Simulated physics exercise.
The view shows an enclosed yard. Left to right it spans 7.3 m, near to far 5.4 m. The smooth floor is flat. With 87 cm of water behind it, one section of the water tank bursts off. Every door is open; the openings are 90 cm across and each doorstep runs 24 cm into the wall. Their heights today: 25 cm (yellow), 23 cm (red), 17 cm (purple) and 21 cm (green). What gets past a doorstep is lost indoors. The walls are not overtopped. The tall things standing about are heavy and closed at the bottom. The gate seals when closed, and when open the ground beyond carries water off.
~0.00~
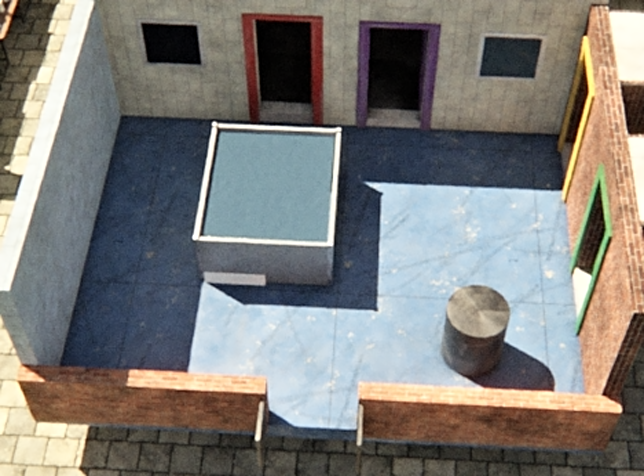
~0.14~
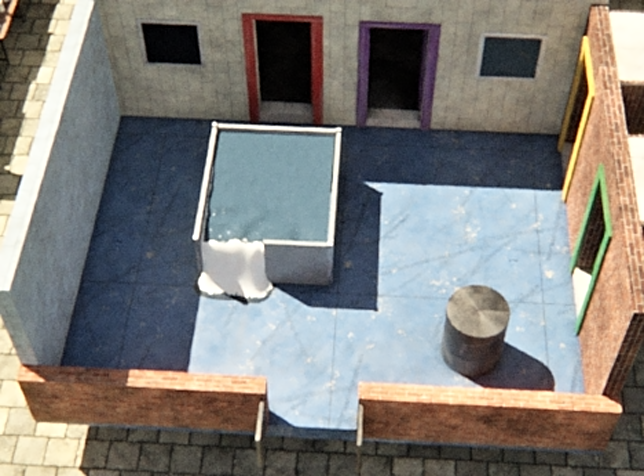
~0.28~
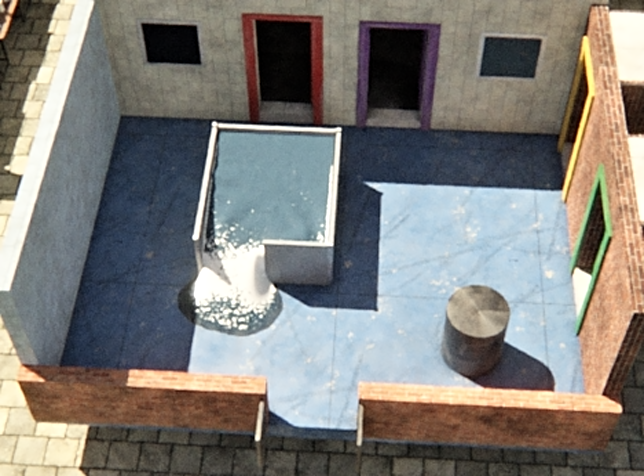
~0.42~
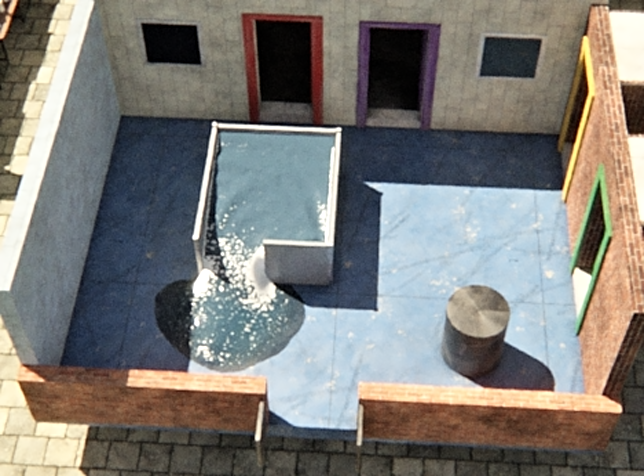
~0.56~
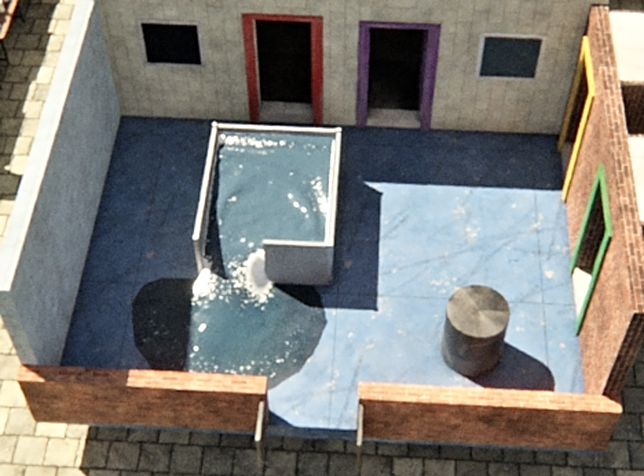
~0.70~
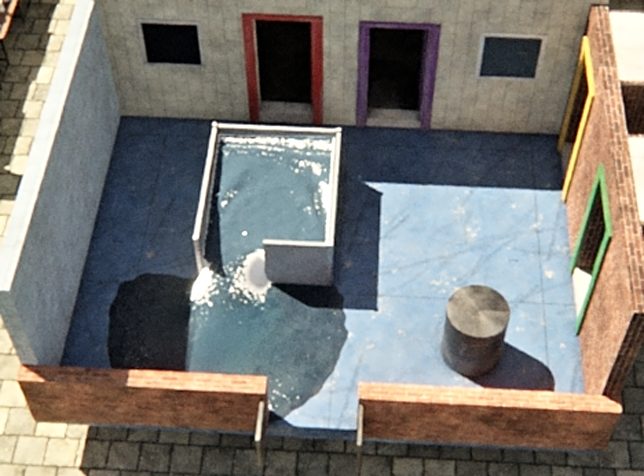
Walled yard with blue floor, water bursting from the front of a raised tank and spreading in a dark pool toward the brick wall.
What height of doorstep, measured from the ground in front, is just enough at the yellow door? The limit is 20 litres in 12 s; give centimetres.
About 10 cm.
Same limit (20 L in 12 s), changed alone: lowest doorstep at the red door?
About 5.0 cm at red.
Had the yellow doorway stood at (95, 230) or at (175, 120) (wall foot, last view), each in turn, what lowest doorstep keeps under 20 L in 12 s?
About 6.0 and 16 cm.
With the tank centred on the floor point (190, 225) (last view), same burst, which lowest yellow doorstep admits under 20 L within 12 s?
Then roughly 14.0 cm.
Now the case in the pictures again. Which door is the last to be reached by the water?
It is the yellow one.
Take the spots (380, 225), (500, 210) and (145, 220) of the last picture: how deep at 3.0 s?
About 0, 0 and 6 cm.
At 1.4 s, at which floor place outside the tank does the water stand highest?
Near (53, 397).
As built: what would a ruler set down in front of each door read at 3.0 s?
In cm: Yellow 0, red 0, purple 0, green 0.
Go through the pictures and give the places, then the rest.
In the first picture, the water tank at (270, 186) is whole and still, 87 cm deep; the yellow door at (574, 130) is dry.
In the second picture, the front is at (241, 298), 0.4 m from the gap at (233, 263); 0.3 m2 of floor is wet, 87 cm left at the back.
In the third picture, the front is at (225, 328), 0.9 m from the gap at (234, 266); 1.0 m2 of floor is wet, 87 cm left at the back.
In the fourth picture, water pours out at (234, 267) and has run 1.6 m, to (219, 368); about 9 cm deep outside, 86 cm at the back.
In the fifth picture, the gap is at (234, 267), the front 2.2 m out at a hidden place; the back of the water tank holds 81 cm.
In the sixth picture, the gap is at (234, 266), the front 2.3 m out at a hidden place; the back of the water tank holds 75 cm; 4.4 m in a straight line remain to the yellow door at (574, 130).
After 1.4 s water covers 25 % of the floor, deepest (59 cm) near (53, 397); it has not reached the yellow door.
After 3.0 s water covers 45 % of the floor, deepest (36 cm) near (53, 397); it has not reached the yellow door.
After 12.0 s water covers 95 % of the floor, deepest (11 cm) near (459, 319); 10 cm at the yellow door, 0 litres in over its 25 cm doorstep.
At the yellow door as built, the water arrived by 5.9 s and peaked near 14 cm at 8.4 s.
With a doorstep of 9 cm, 32 litres would have come in within the 12 s; with 12 cm, 6 litres. So under 20 litres takes about 10 cm.
